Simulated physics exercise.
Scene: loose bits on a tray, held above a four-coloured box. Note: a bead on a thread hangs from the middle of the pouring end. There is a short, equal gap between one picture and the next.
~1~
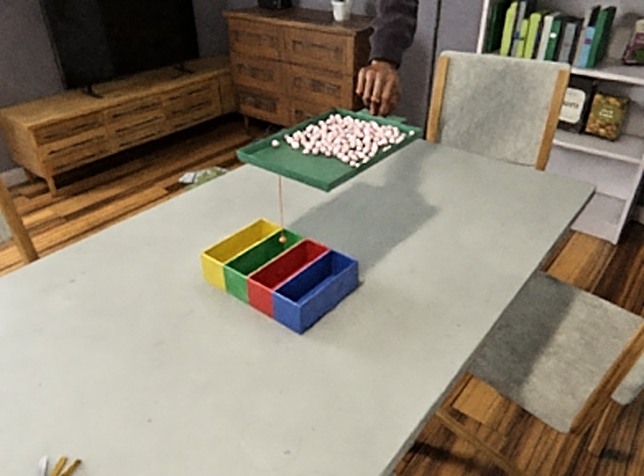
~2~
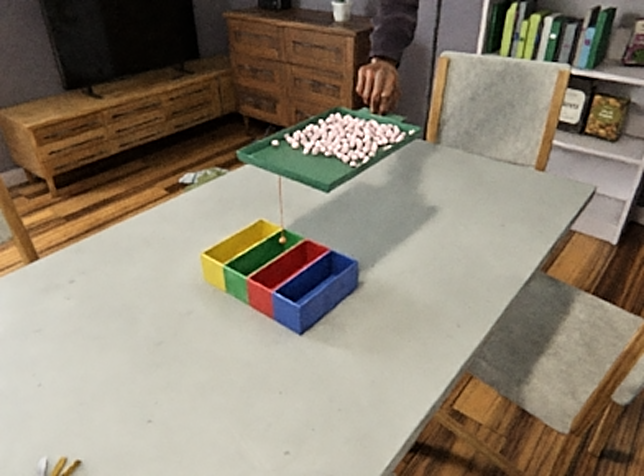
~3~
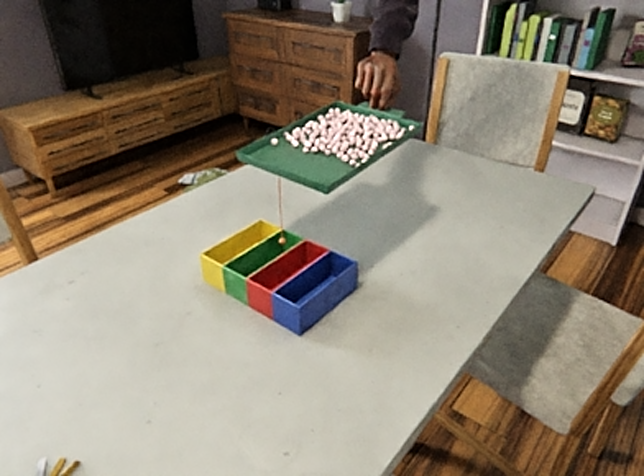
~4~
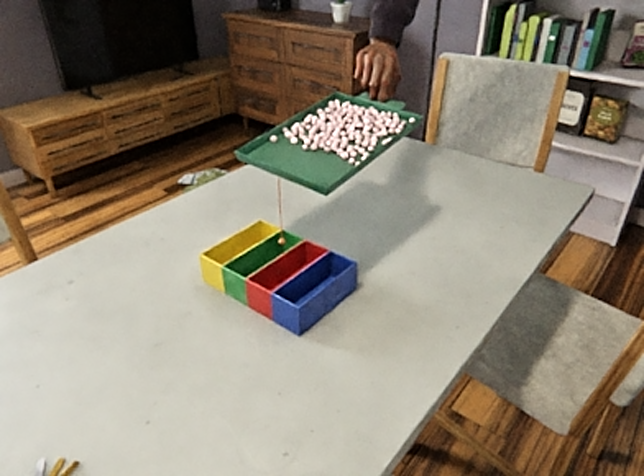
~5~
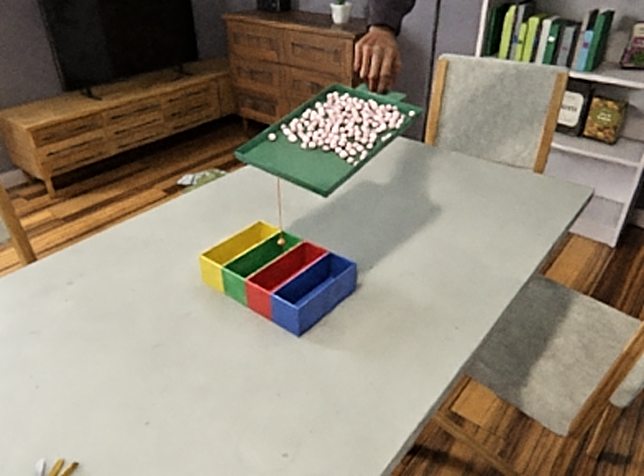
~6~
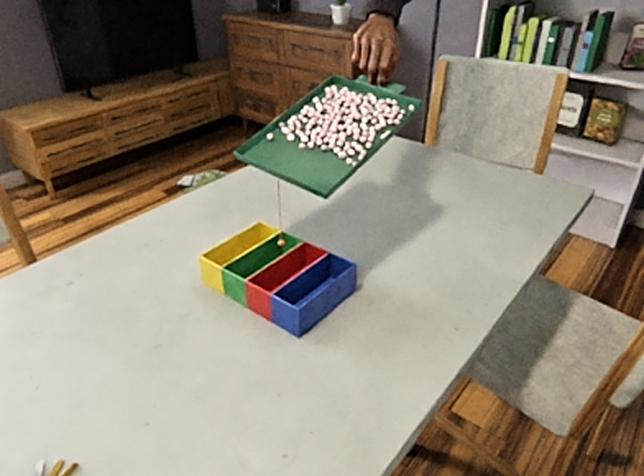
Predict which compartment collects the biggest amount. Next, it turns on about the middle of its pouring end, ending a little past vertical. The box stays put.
Biggest amount: The blue compartment.
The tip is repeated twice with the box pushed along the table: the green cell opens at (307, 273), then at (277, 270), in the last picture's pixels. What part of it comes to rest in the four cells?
Close to 90 in a hundred, followed by close to 100 in a hundred.
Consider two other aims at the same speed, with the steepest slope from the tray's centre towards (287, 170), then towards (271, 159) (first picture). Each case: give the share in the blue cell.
For the first aim it is 10 in a hundred, for the second 0 in a hundred.
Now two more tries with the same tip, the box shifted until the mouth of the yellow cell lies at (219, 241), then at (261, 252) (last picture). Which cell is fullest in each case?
Going by the two tries in order: That blue cell, then the red one.
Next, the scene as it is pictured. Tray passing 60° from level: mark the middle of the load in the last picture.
I'd put the middle of the pieces at roughly (302, 178).
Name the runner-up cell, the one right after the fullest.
Number two is the red cell.
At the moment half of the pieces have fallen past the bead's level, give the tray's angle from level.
I'd put it at about 90 degrees.
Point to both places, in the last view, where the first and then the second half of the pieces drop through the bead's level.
I'd place the first part at (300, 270) and the rest at (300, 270).
Soon after the last picture, tray tipped steeply; about two thirds on the tray; a small part in the blue cell; a small part in the red cell; a small part falling or outside the box.
A little later, tray tipped right over; a small part on the tray; about a third in the blue cell; about a quarter in the red cell; a small part in the green cell; a stray few in the yellow cell; about a quarter falling or outside the box.
Later still, tray tipped past a quarter turn; about half in the blue cell; about a third in the red cell; a small part in the green cell; a stray few in the yellow cell; a small part falling or outside the box.
At rest, tray tipped past a quarter turn; about half in the blue cell; about a third in the red cell; a small part in the green cell; a stray few in the yellow cell; a small part outside the box.
